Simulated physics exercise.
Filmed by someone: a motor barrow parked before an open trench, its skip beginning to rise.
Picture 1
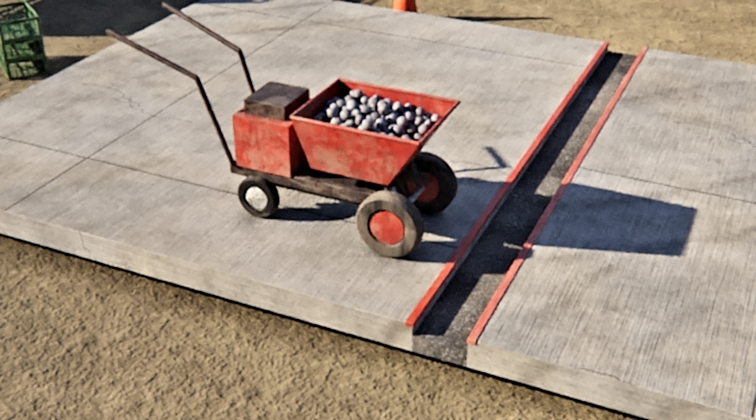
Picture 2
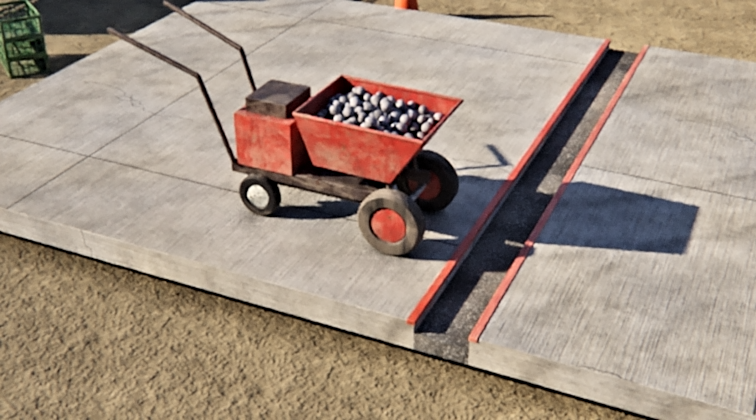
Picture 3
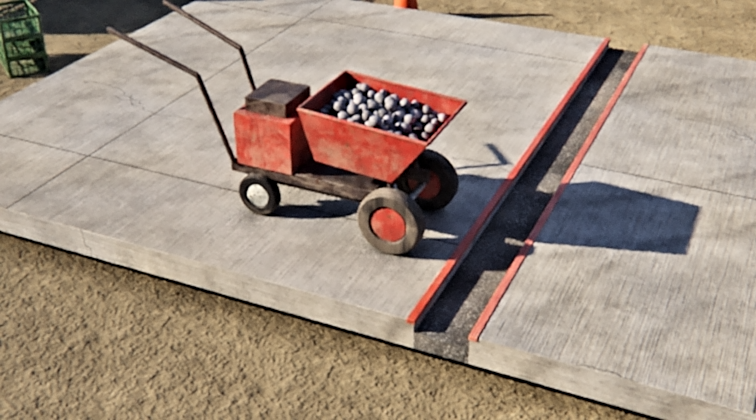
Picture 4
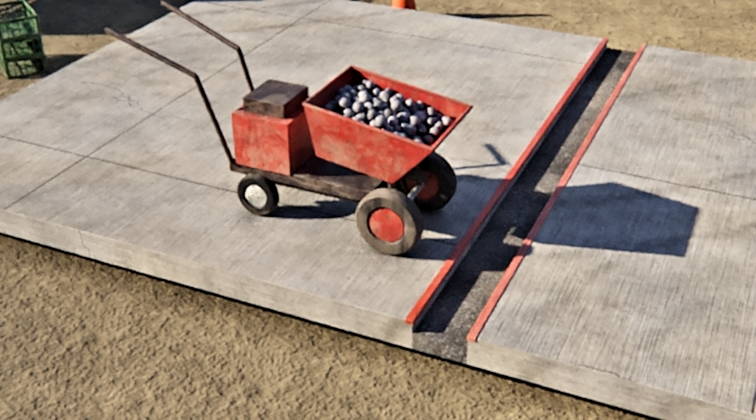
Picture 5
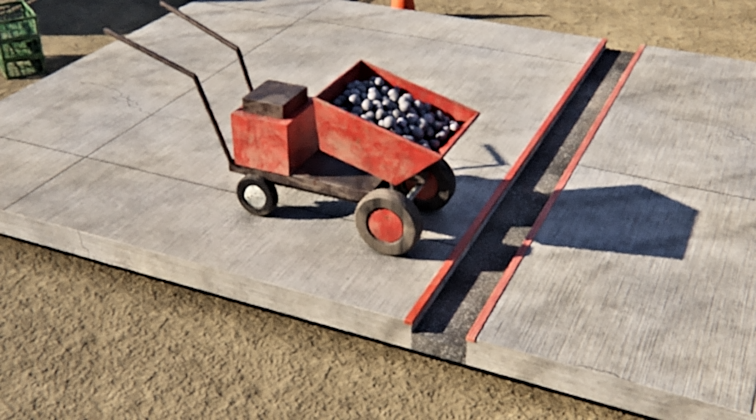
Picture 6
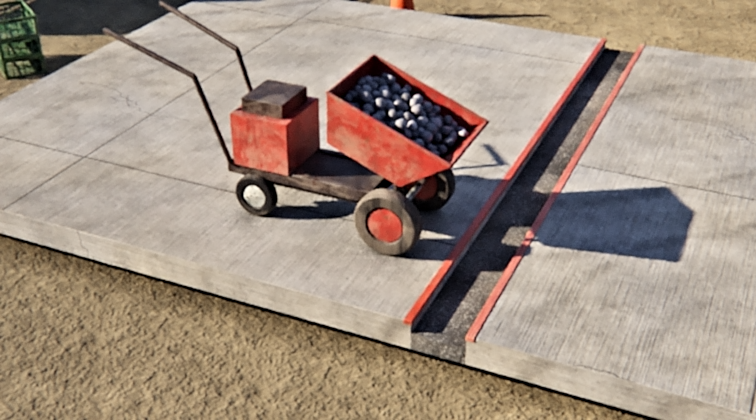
On a concrete slab beside a narrow trench edged in red, a small red motor barrow stood still while its skip, loaded with round grey cobbles, slowly tilted up and forward to the right.
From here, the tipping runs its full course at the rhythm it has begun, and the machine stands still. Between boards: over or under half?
Under half.
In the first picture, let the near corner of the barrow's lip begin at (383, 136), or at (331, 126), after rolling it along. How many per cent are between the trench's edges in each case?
First spot: Roughly 70 percent; second spot: Roughly 30 percent.
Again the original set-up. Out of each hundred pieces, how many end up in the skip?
I'd say around 15 per cent.
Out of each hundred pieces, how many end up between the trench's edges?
Close to 30 per cent.
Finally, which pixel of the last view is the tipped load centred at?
I'd place the middle at about (532, 253).
Shortly afterwards, skip tipped steeply; the whole lot in the skip.
Next, skip tipped right over; the bulk in the skip; a little in or heaped over the trench; near a quarter beyond it; only a few falling.
Some moments later, skip tipped right over; near a quarter in the skip; near a quarter in or heaped over the trench; near half beyond it.
In the end, skip tipped right over; a little in the skip; near a quarter in or heaped over the trench; near half beyond it.
